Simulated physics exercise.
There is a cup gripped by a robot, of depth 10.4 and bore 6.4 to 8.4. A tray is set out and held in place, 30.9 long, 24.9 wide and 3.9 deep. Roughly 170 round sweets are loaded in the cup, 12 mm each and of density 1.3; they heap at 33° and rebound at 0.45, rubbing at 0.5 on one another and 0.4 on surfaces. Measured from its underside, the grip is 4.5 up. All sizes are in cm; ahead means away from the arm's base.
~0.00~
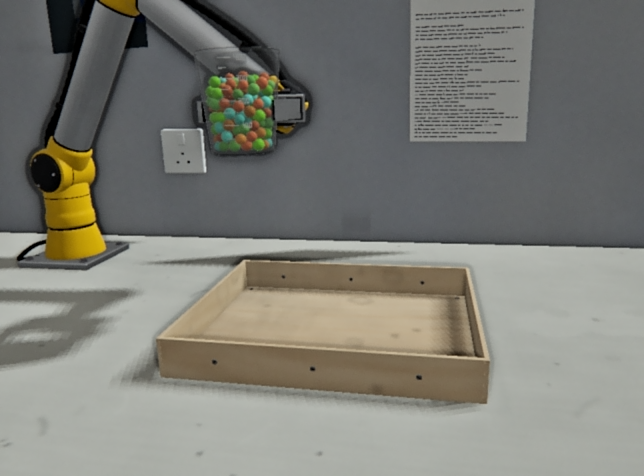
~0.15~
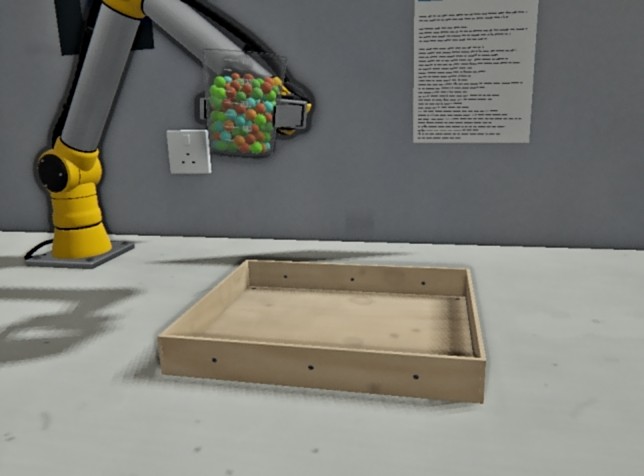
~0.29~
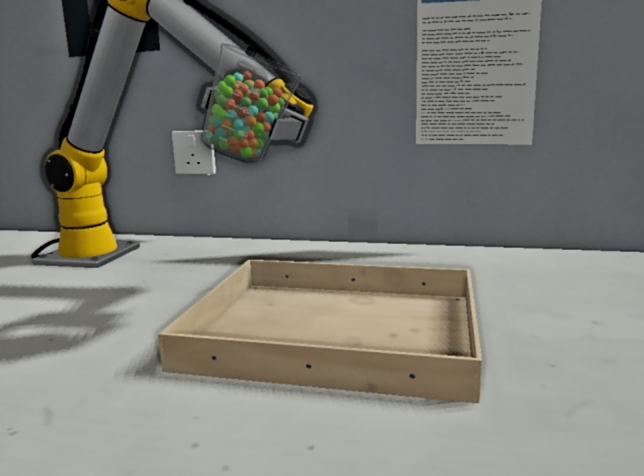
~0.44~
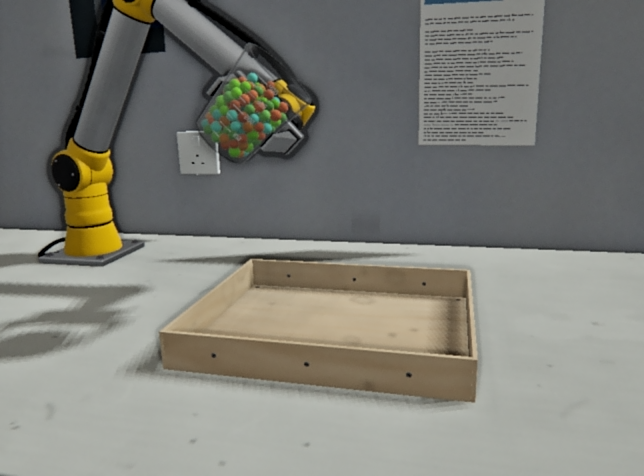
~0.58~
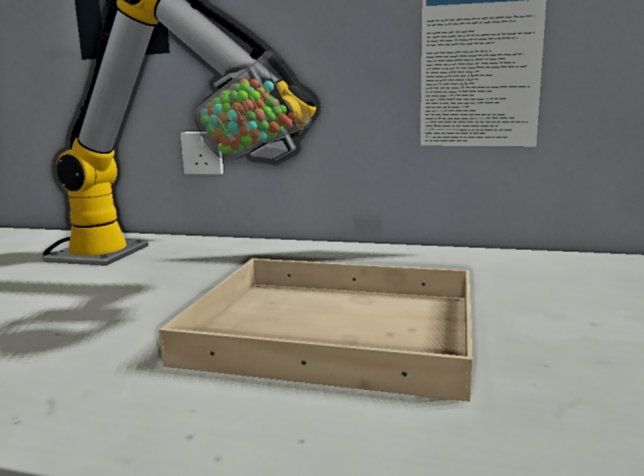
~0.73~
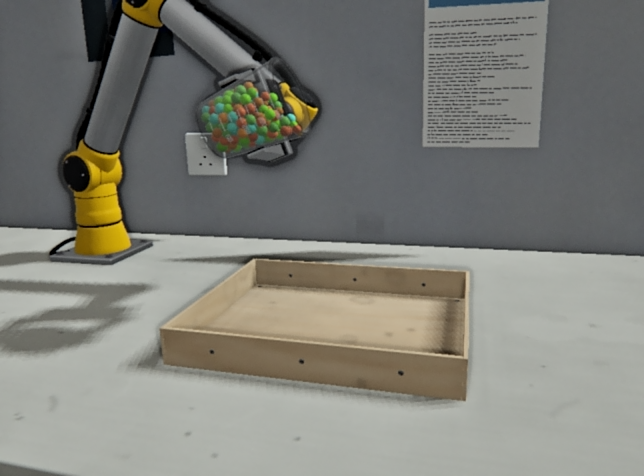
In the video, a yellow and grey robot arm holds a clear cup of small multicoloured balls above a table with a shallow wooden tray, then steadily tilts the cup over to the left while the balls shift inside it.
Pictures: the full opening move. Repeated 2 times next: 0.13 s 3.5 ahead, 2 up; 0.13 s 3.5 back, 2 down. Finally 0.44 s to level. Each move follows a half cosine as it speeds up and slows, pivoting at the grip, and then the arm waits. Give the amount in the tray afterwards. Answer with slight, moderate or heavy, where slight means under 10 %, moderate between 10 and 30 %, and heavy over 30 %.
Heavy, over 30 %.
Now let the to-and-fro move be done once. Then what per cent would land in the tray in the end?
25 per cent.
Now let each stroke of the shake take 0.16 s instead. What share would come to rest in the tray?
Roughly 25 percent then.
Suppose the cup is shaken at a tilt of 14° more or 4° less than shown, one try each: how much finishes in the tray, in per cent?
80 and 40 %.
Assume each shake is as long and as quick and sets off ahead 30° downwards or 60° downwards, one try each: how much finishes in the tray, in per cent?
About 15 and 0 per cent.
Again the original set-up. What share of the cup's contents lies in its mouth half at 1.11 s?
Mouth half: Close to 55 per cent.
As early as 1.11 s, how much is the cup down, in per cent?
Some 25 per cent.
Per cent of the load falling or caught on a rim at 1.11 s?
About 2 %.
After 1.11 s, tilted 70° forward, highest piece 29 above the table; 129 in the cup, 38 in the tray, 4 in flight or on a rim.
After 1.50 s, tilted 28° forward, highest piece 29 above the table; 90 in the cup, 81 in the tray.
After 1.89 s, level, highest piece 27 above the table; 90 in the cup, 80 in the tray, 1 on the table or floor.
After 2.94 s, level, highest piece 27 above the table; 90 in the cup, 80 in the tray, 1 on the table or floor.
In the end, 90 in the cup, 80 in the tray, 1 on the table or floor. That is 47 % in the tray.
